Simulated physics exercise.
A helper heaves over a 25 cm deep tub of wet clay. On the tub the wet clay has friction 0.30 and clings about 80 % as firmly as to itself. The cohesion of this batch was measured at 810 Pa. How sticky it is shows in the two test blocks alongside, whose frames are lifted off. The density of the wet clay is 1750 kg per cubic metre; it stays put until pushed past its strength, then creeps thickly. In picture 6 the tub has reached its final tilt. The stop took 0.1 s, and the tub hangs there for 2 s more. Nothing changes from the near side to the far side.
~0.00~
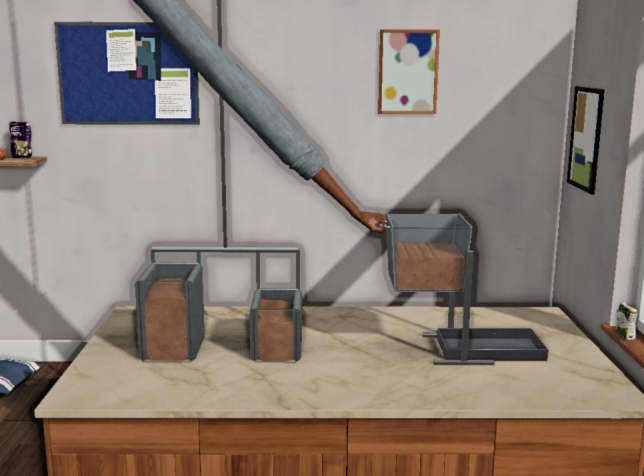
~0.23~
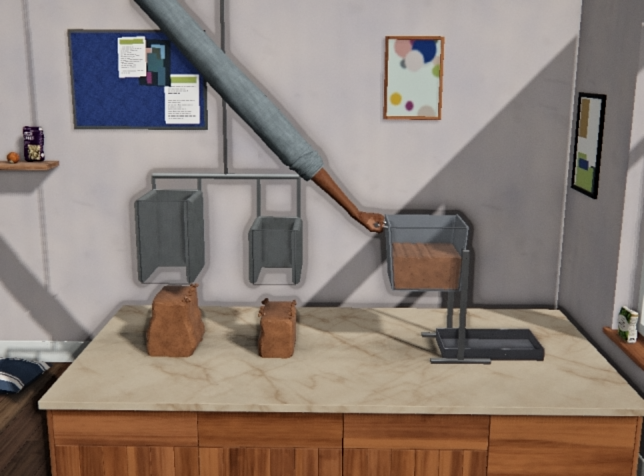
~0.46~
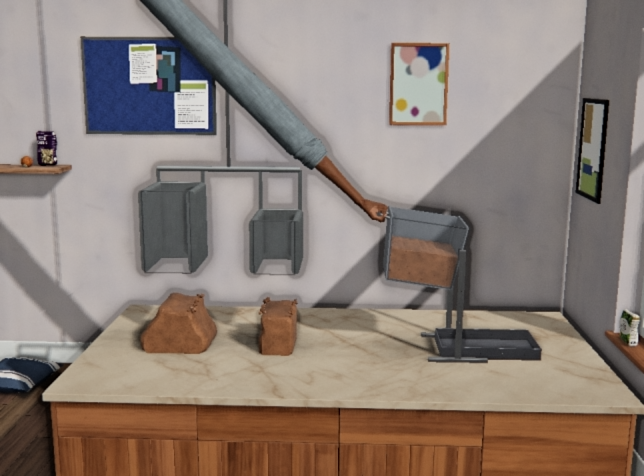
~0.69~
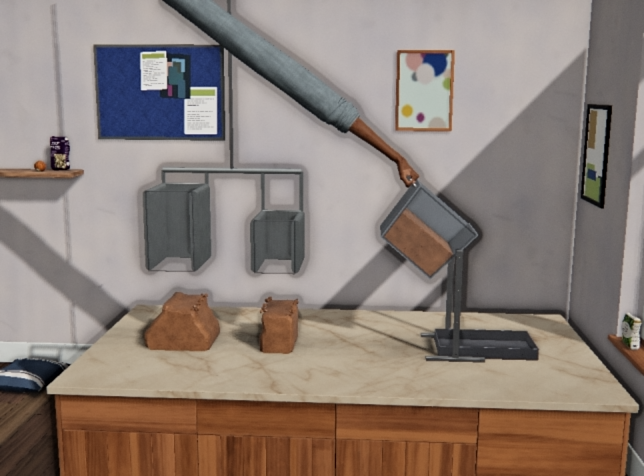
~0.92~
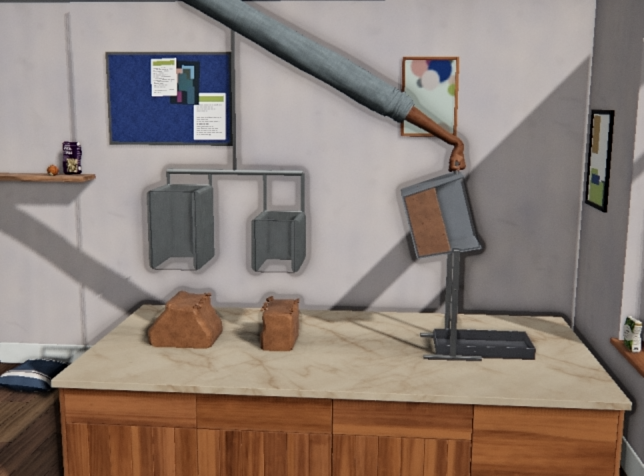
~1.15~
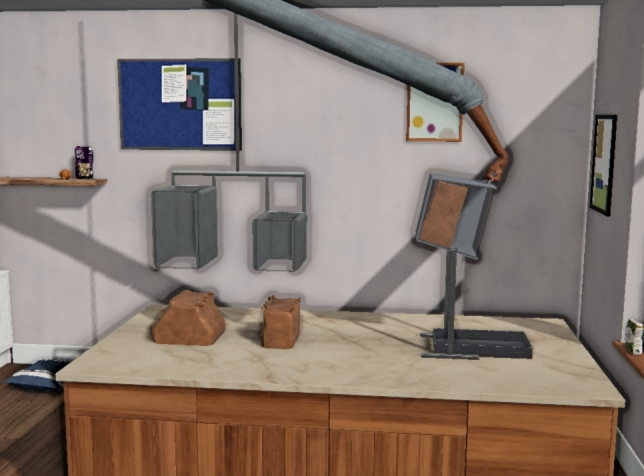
In a pale-walled room with a blue noticeboard, seen from the front and slightly above, a marble-topped wooden counter holds two brown clay blocks in grey casings at left and a grey tub of clay on a stand at right. The casings lift, and the left block slumps lower while the smaller barely changes. A long grey-sleeved arm turns the tub clockwise onto its side as the camera drifts slightly left and back.
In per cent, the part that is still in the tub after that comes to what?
The part that is still in the tub after that is near 40 %.
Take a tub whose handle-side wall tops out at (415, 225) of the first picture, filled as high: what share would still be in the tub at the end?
It would be near 55 %.
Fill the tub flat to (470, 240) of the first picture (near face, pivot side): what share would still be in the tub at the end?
It would be near 35 %.
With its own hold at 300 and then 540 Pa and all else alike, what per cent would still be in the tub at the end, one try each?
In that order: 35 %, 45 %.
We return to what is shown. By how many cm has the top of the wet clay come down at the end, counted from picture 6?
Roughly 16 cm.
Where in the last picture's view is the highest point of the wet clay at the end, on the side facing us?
Near (442, 222).
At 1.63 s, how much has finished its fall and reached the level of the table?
Some 0 per cent.
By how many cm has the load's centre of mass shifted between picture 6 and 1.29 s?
About 6 cm.
By 1.29 s, the tub is at 102 degrees and holds 100 %.
By 1.46 s, the tub is at 102 degrees and holds 62 %.
By 1.63 s, the tub is at 102 degrees and holds 42 %.
By 1.80 s, the tub is at 102 degrees and holds 40 %.
By 3.15 s, at the end, the tub is at 102 degrees and holds 40 %.
